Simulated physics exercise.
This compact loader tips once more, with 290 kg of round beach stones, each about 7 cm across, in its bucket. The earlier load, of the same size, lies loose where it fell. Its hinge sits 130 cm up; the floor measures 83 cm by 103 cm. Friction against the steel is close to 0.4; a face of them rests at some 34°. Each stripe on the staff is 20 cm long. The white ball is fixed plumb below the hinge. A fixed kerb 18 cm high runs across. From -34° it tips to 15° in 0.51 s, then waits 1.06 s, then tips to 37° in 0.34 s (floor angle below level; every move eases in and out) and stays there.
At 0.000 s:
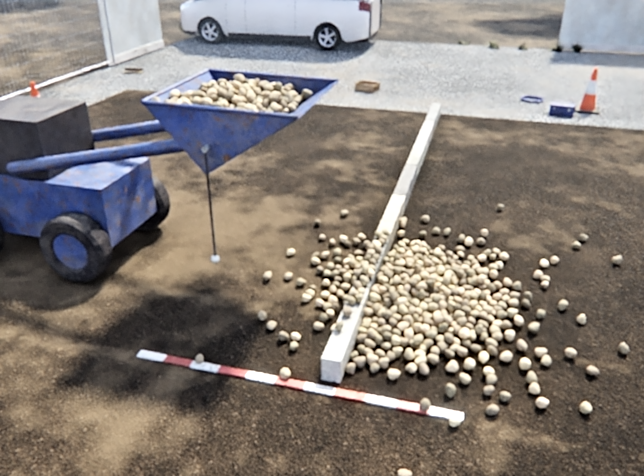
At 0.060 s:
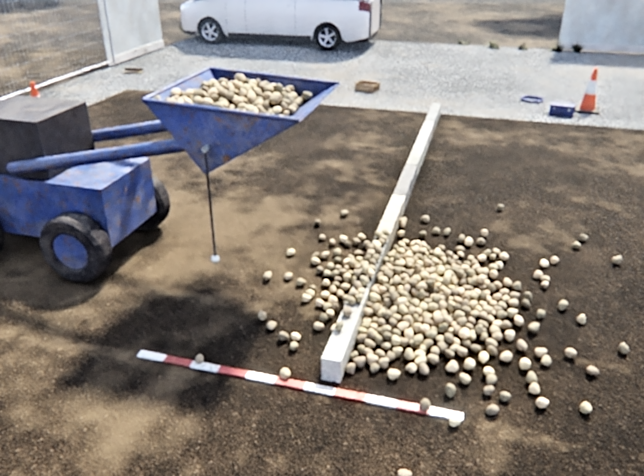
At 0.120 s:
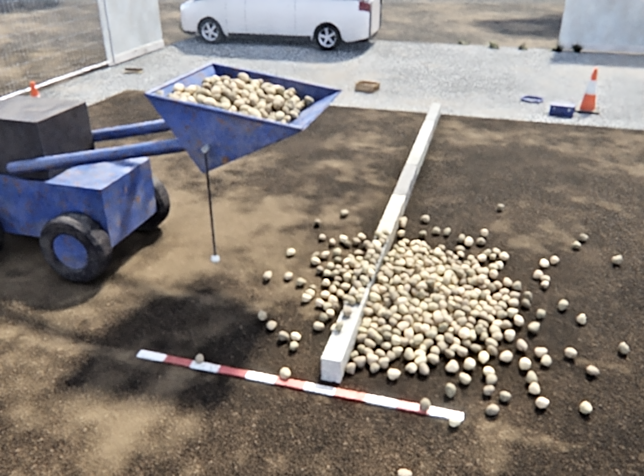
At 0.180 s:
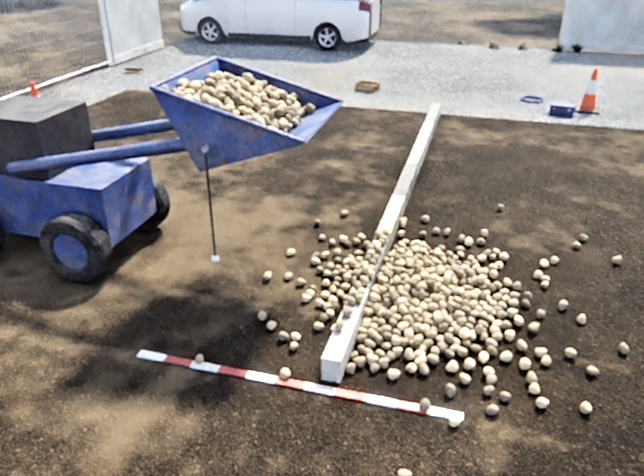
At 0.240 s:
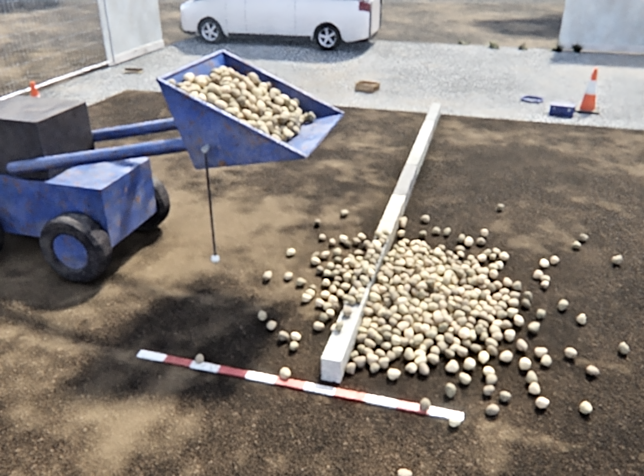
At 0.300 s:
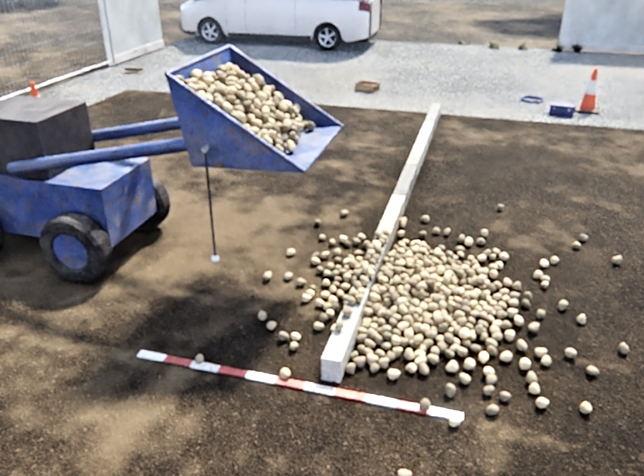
The clip shows a blue loader holding a bucket of round, pale stones beside a white kerb and a scattered heap of similar stones; the bucket gradually tilts downward to the right, and its stones shift within it.
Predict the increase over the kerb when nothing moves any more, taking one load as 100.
Some 33 per cent is added.
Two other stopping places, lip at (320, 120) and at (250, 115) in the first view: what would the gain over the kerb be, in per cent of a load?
First some 50, then 0 per cent.
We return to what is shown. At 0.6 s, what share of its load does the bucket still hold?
About 100 per cent.
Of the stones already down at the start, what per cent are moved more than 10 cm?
Roughly 5 per cent of them.
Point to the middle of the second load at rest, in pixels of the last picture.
Their middle is at about (348, 277).
After 0.4 s the floor is at 9°; in per cent of one load, 100 in the bucket, 15 on this side of the kerb, 85 over the kerb; the foremost stones are at (591, 309).
After 0.6 s the floor is at 15°; in per cent of one load, 100 in the bucket, 15 on this side of the kerb, 85 over the kerb; the foremost stones are at (591, 309).
After 2.4 s the floor is at 37°; in per cent of one load, 0 in the bucket, 84 on this side of the kerb, 116 over the kerb; the foremost stones are at (591, 309).
After 4.8 s the floor is at 37°; in per cent of one load, 0 in the bucket, 82 on this side of the kerb, 118 over the kerb; the foremost stones are at (591, 309). Net gain over the kerb, 33.
